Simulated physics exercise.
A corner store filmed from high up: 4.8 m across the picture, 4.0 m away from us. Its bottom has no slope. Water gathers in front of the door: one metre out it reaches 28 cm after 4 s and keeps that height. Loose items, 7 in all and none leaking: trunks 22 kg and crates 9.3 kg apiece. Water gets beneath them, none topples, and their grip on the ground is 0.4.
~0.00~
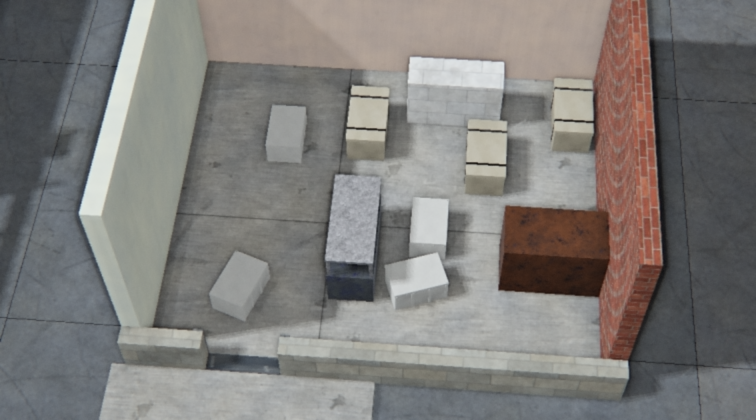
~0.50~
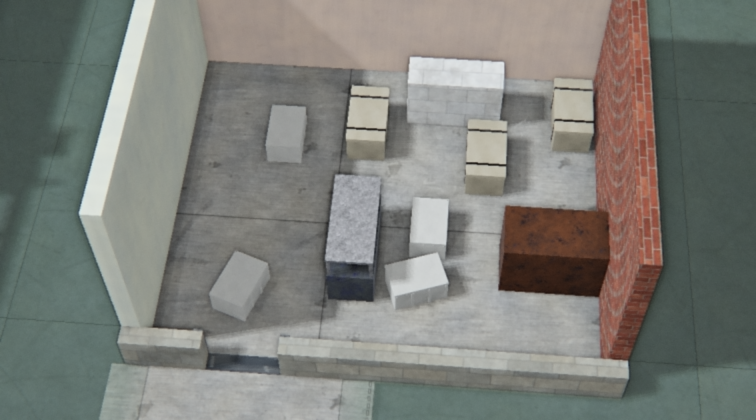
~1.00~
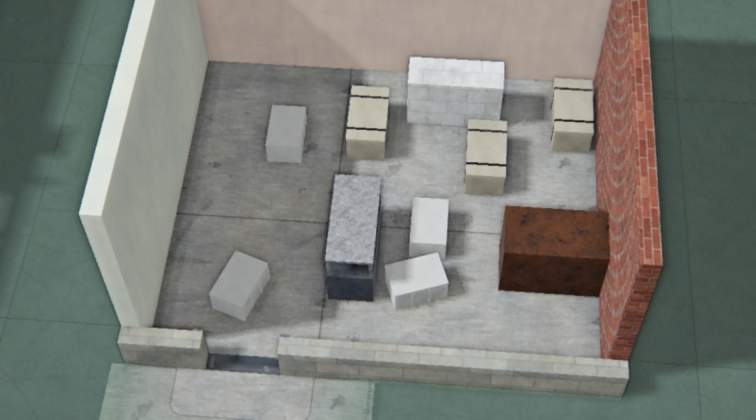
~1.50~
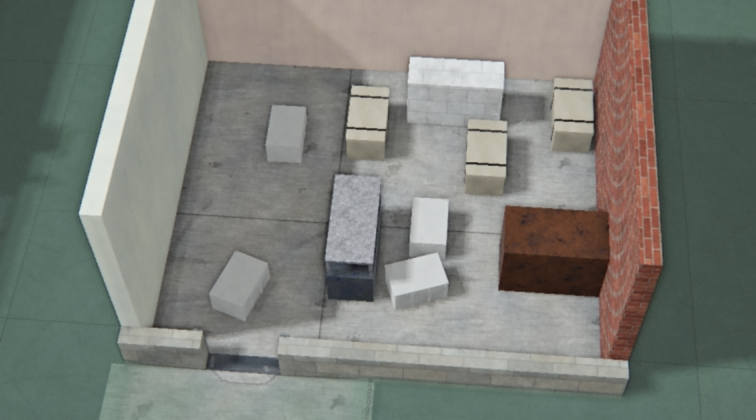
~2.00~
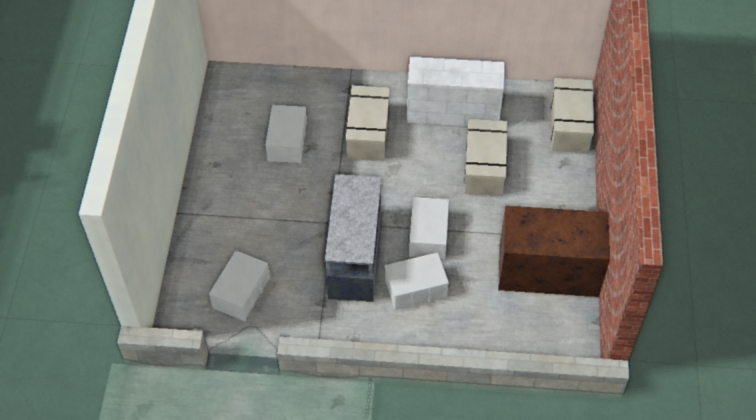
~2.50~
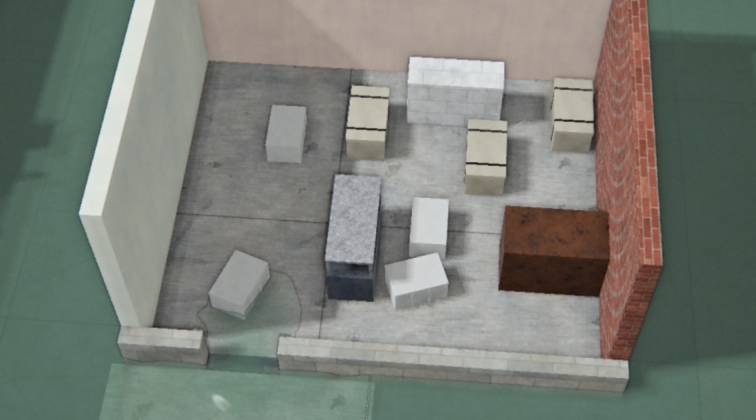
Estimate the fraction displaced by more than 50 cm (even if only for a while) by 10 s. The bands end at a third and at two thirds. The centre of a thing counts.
It is between one and two thirds.
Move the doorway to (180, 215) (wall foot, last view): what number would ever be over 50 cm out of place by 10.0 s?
In that case 4 of them.
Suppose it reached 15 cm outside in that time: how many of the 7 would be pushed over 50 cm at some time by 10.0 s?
Then 1.
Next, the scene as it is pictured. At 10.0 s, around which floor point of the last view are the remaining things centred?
Near (420, 173).
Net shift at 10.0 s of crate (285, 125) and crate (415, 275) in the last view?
In that order: 140 cm, 0 cm.
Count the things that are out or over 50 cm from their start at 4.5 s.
By then 1.
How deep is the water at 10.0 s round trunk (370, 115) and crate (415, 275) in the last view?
About 8 and 2 cm.
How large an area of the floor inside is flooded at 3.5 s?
Some 3.0 m2.
After 3.5 s 1 of 7 are over 50 cm from their spots; 0 afloat.
After 4.5 s 1 of 7 are over 50 cm from their spots; 0 afloat.
After 7.0 s 2 of 7 are over 50 cm from their spots; 2 afloat.
After 10.0 s 4 of 7 are over 50 cm from their spots, and 4 have been at some point; 3 afloat.
